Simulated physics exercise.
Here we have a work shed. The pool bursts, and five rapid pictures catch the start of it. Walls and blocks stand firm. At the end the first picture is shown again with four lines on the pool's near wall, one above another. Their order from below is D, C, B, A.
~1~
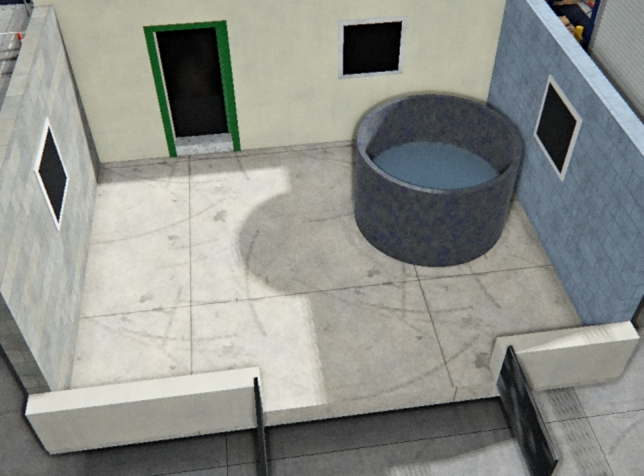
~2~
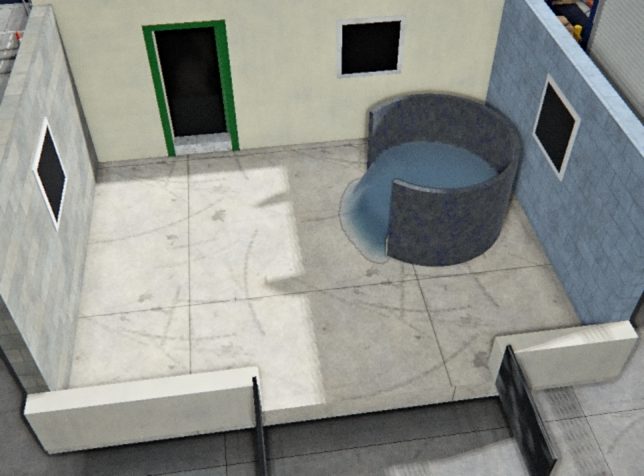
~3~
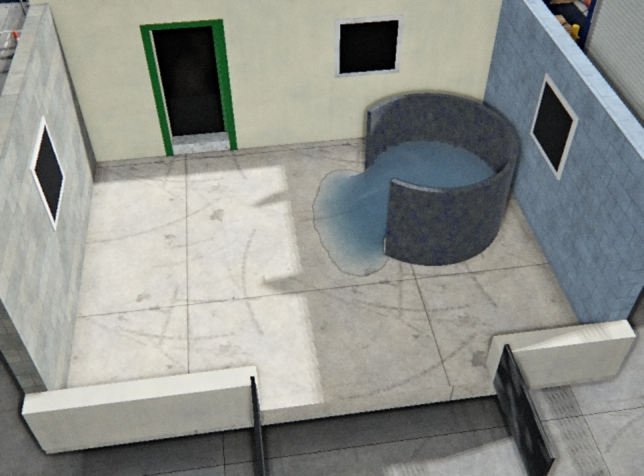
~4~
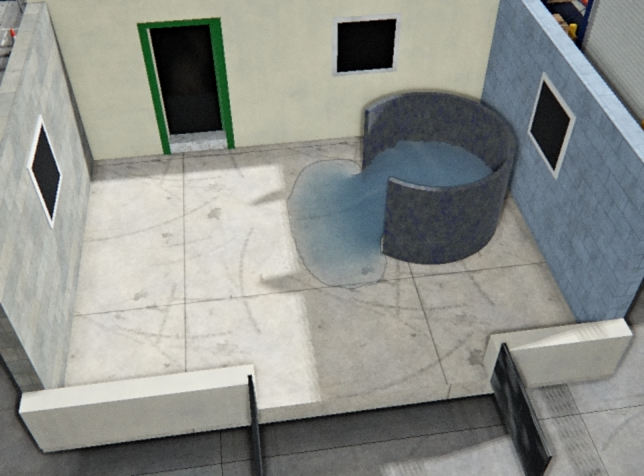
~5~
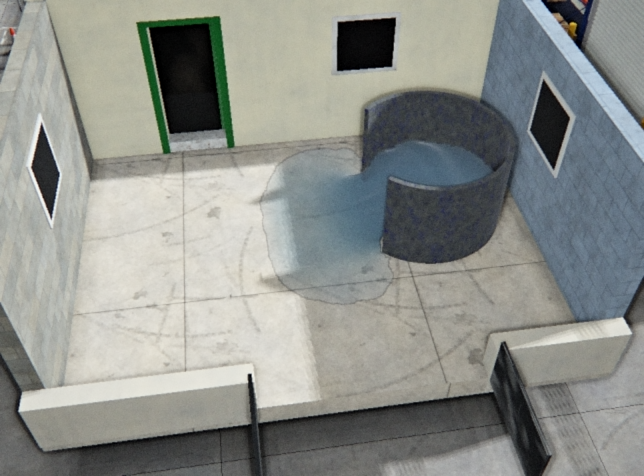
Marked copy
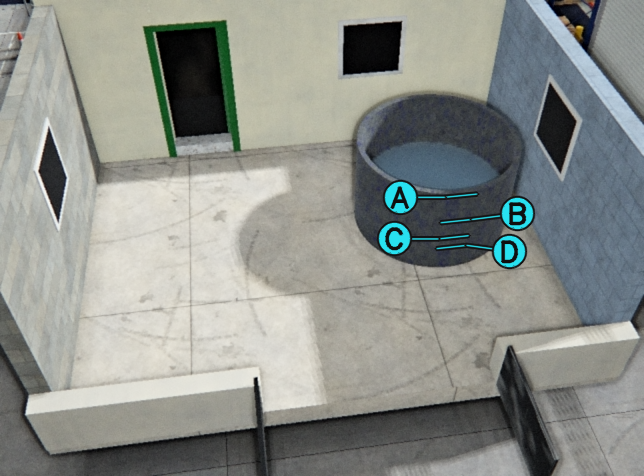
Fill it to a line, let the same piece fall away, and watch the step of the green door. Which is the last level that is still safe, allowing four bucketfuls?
It is B.
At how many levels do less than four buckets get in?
Three of the four.
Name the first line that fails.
That is line A.
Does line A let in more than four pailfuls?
Yes, it does.
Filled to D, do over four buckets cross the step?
No.
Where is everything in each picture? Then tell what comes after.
Water in the pool at rest, its middle at (432, 184); foot of the green doorway at (206, 153); open gate at (380, 349).
Water covers 2 % of the ground and shows as far out as (384, 258).
Water covers 5 % of the ground and shows as far out as (348, 264).
Water covers 9 % of the ground and shows as far out as (315, 166).
Water covers 15 % of the ground and shows as far out as (298, 157).
On the marked copy, A at (460, 195); B at (456, 221); C at (453, 237); D at (451, 247); from the bottom up D, C, B, A.
With A, about 8 bucketfuls get in.
With B, a bucket or two gets in.
With C, nothing gets over.
With D, nothing gets over.
